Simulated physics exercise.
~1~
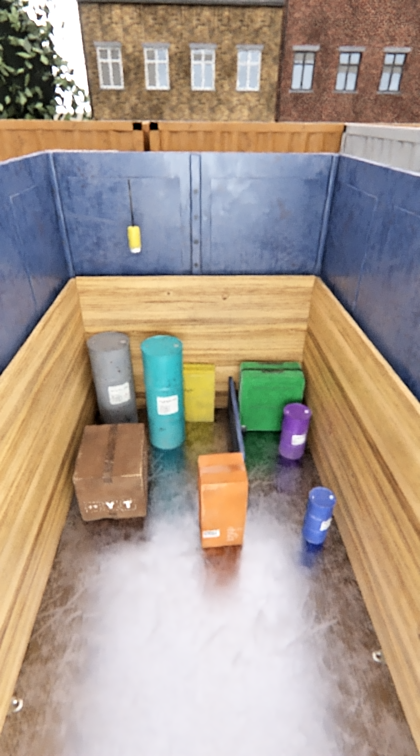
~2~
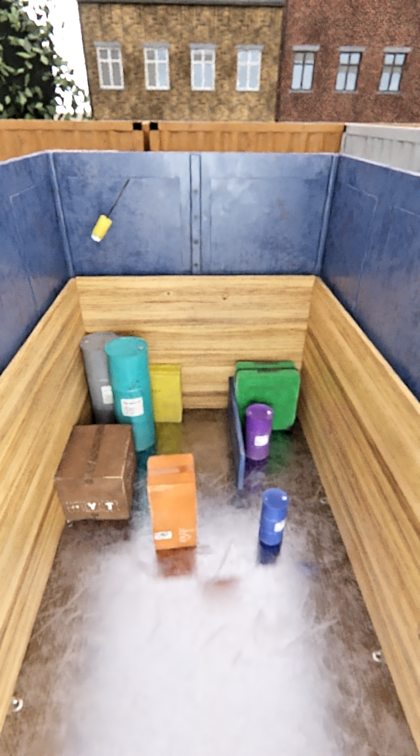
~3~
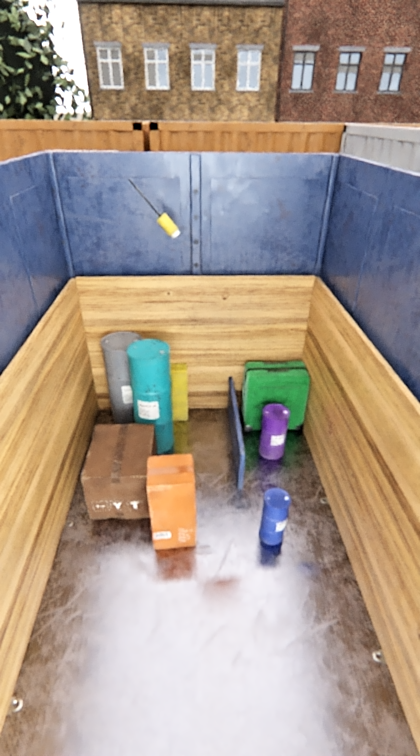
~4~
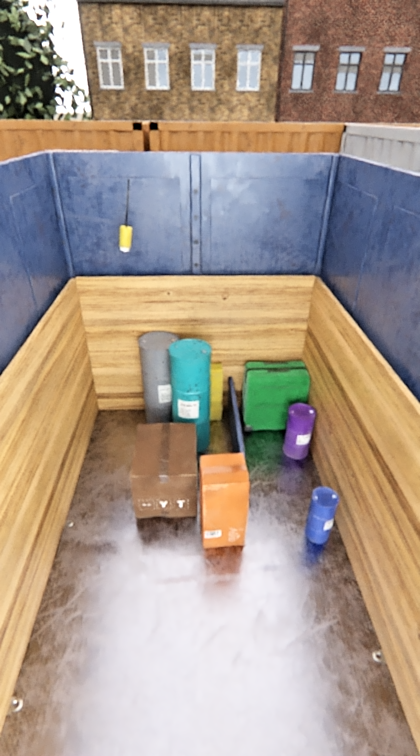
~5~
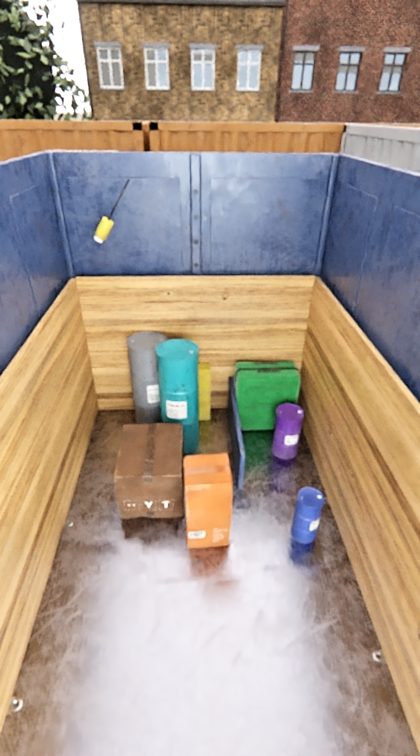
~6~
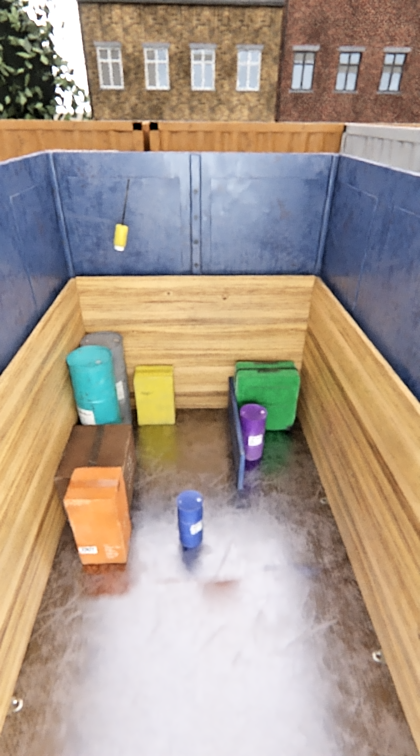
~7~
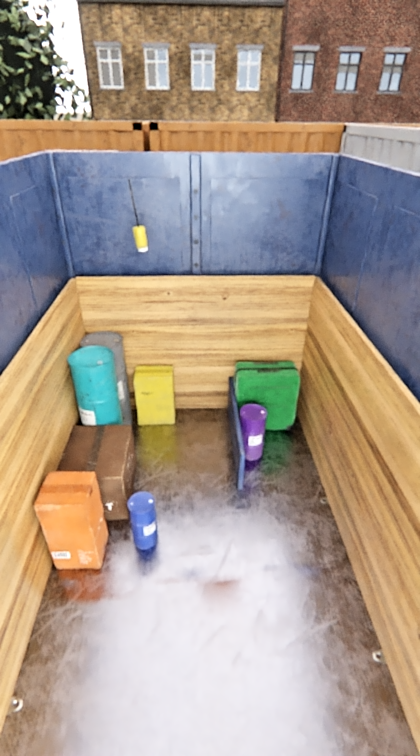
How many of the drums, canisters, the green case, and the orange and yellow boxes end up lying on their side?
None of them end up on their side. The drums, the canisters, the green case, and the orange and yellow boxes are all still upright at the end.
Drums, boxes and canisters slide left, right, then left again, most ending toward the left.
